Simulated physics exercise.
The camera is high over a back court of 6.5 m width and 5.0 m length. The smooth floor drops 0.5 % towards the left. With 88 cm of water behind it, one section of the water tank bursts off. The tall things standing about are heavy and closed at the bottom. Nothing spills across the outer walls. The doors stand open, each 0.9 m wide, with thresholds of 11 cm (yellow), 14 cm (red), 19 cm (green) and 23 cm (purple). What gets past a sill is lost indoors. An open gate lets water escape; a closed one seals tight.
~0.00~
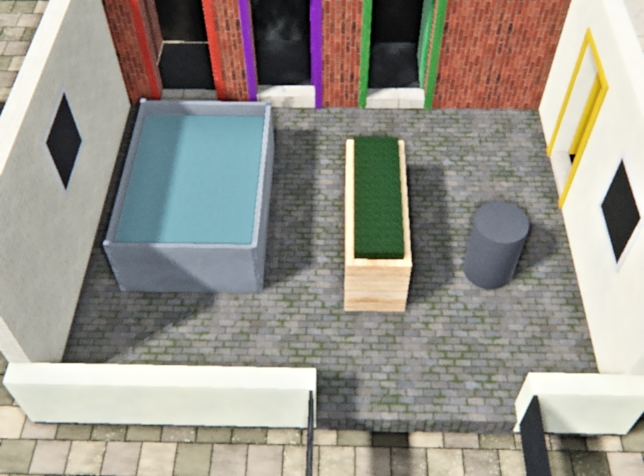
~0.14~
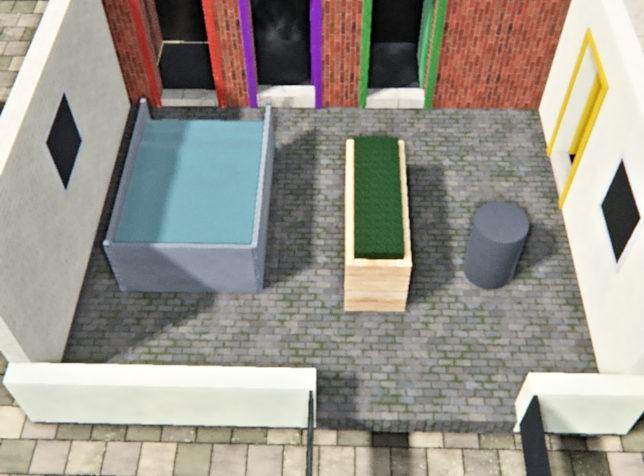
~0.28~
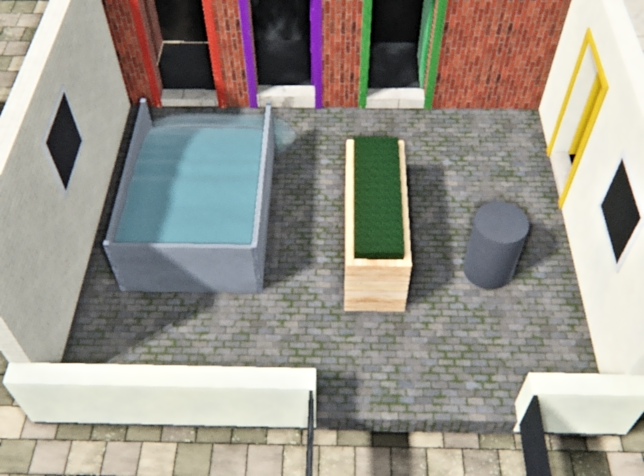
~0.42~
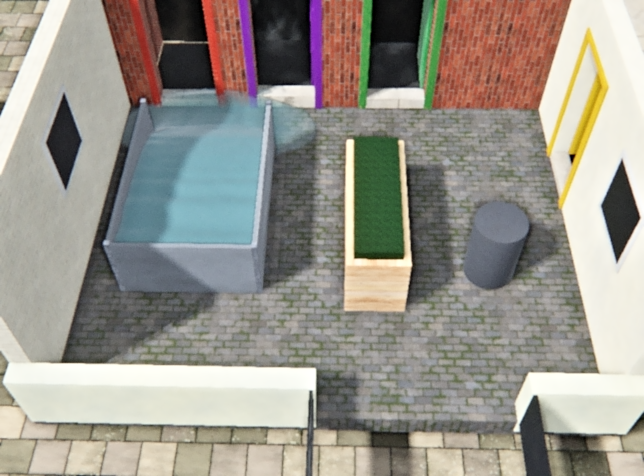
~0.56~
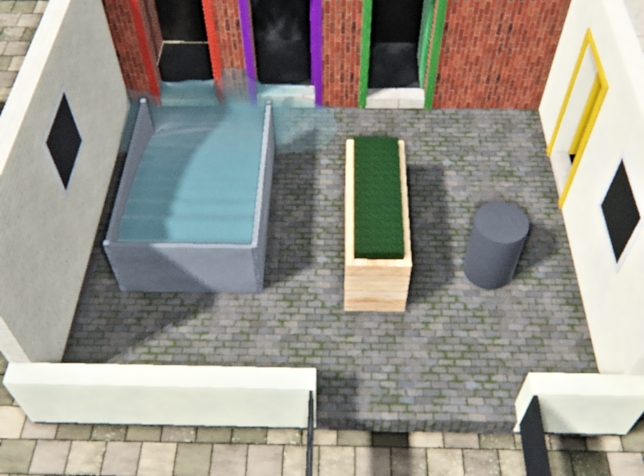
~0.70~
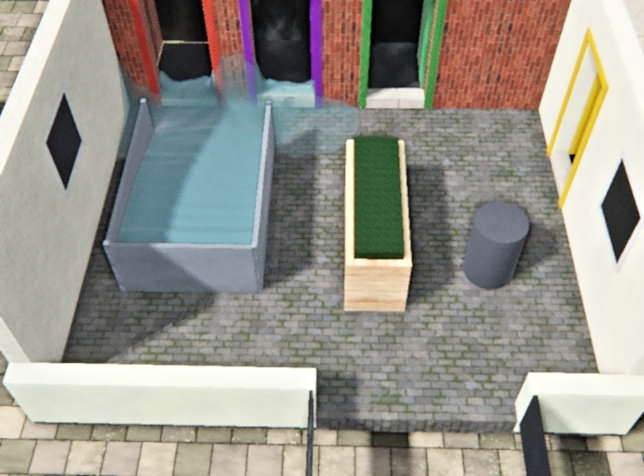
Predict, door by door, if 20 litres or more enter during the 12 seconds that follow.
The water let in: At the yellow door it passes the limit; at the red door it goes over the limit; at the green door it does not reach the limit; at the purple door it passes the limit.
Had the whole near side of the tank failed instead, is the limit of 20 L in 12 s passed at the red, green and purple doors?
Then: Red above, green not over, purple below.
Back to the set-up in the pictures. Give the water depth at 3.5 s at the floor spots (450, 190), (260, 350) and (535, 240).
Roughly 5, 0 and 10 cm, in turn.
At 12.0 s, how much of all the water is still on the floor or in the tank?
Roughly 58 in a hundred.
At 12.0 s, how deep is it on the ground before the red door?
About 8.0 cm.
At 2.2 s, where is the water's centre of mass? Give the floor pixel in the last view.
Around (231, 171).
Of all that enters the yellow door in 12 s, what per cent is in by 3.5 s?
About 50 per cent.
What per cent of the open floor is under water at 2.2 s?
About 45 per cent.
After 1.4 s water covers 20 % of the floor and is deepest (59 cm) near (232, 112); yellow door not reached, red door 53 cm at the sill, 324 L in, green door 9 cm at the sill, 0 L in, purple door 42 cm at the sill, 78 L in.
After 2.2 s water covers 45 % of the floor and is deepest (50 cm) near (130, 111); yellow door 14 cm at the sill, 0 L in, red door 44 cm at the sill, 600 L in, green door 10 cm at the sill, 0 L in, purple door 35 cm at the sill, 160 L in.
After 3.5 s water covers 60 % of the floor and is deepest (39 cm) near (57, 380); yellow door 19 cm at the sill, 36 L in, red door 27 cm at the sill, 791 L in, green door 8 cm at the sill, 0 L in, purple door 21 cm at the sill, 193 L in.
After 7.0 s water covers 95 % of the floor and is deepest (20 cm) near (580, 335); yellow door 10 cm at the sill, 69 L in, red door 10 cm at the sill, 840 L in, green door 4 cm at the sill, 0 L in, purple door 8 cm at the sill, 194 L in.
After 12.0 s water covers 95 % of the floor and is deepest (12 cm) near (520, 114); yellow door 8 cm at the sill, 69 L in, red door 8 cm at the sill, 840 L in, green door 8 cm at the sill, 0 L in, purple door 8 cm at the sill, 194 L in.
